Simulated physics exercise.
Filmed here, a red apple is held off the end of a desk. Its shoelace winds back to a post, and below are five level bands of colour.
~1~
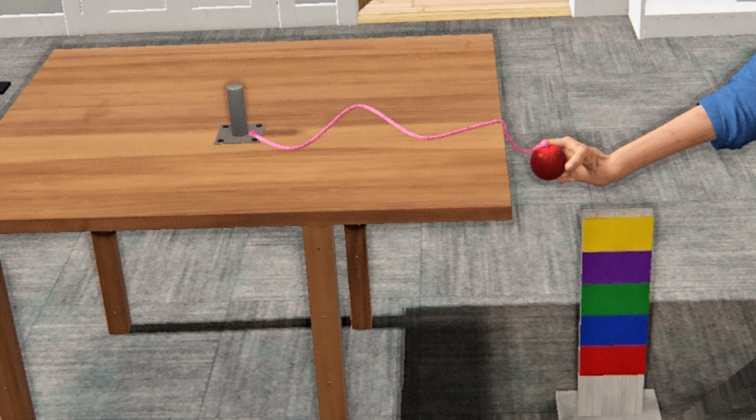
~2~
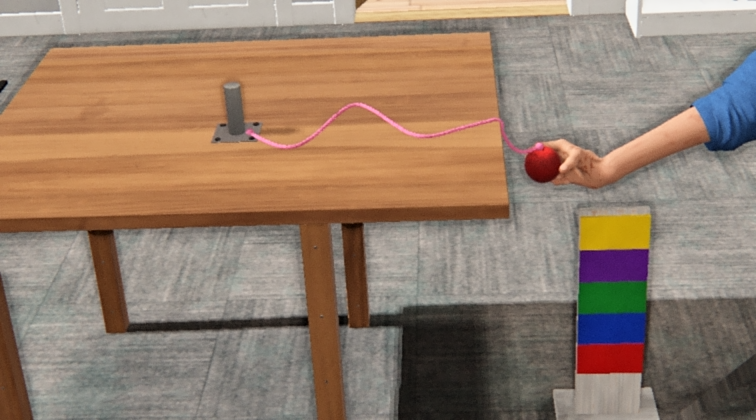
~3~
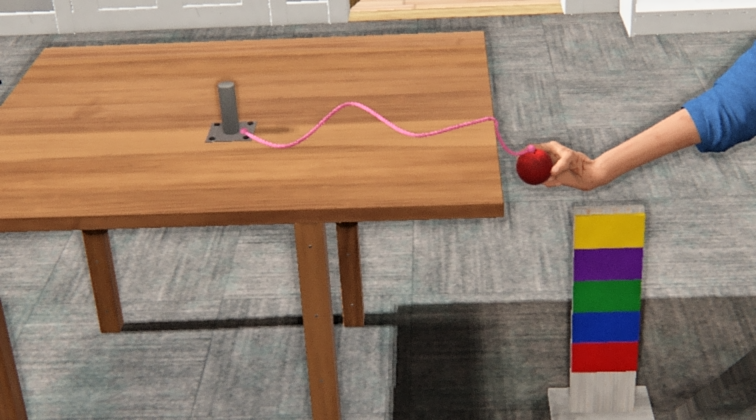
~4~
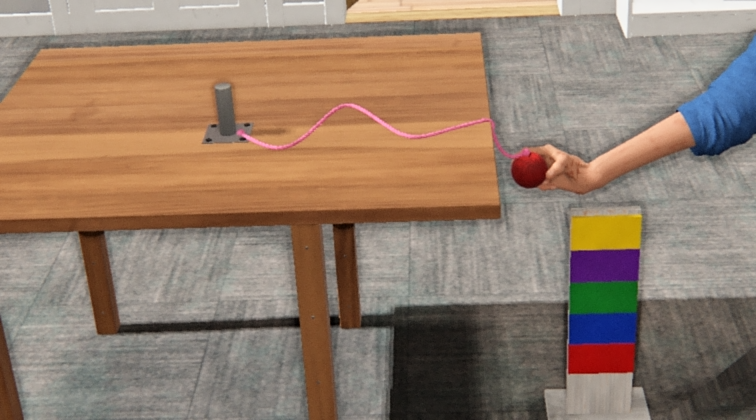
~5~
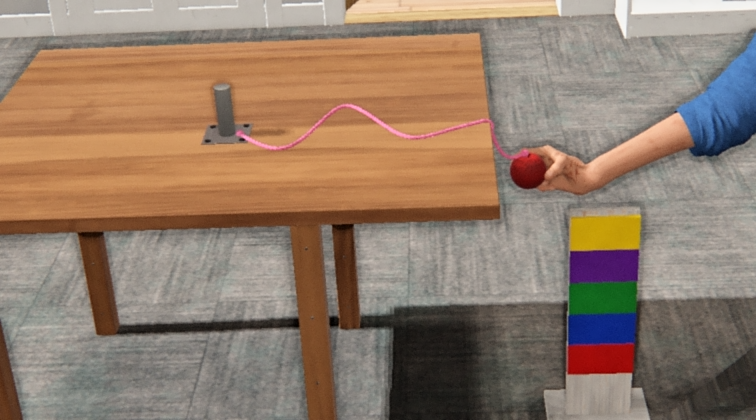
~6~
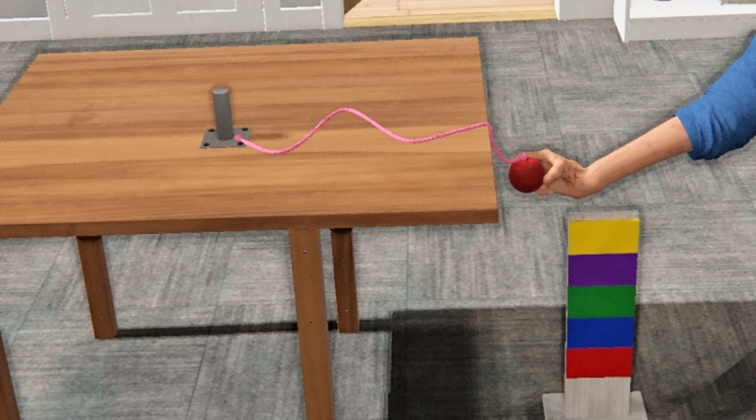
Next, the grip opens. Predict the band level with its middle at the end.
Prediction: Green.
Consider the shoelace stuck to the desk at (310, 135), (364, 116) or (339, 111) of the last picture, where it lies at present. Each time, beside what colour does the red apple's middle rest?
Results, in sequence: Purple / yellow / yellow.
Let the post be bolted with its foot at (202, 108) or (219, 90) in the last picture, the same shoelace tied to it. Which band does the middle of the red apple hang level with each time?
Purple; purple.
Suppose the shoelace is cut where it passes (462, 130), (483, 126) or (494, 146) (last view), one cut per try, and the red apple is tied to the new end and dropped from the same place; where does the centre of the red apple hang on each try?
Try by try, the places come out as (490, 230), (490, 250) and (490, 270).
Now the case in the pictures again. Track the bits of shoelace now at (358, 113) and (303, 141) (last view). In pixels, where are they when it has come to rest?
The first finishes about (436, 129) and the second about (333, 133).
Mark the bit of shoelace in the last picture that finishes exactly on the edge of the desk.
At (383, 130), roughly.
Early on, apple near (482, 295); level with green.
Midway, apple near (489, 315); level with green.
Finally, apple near (492, 313); level with green. At green.
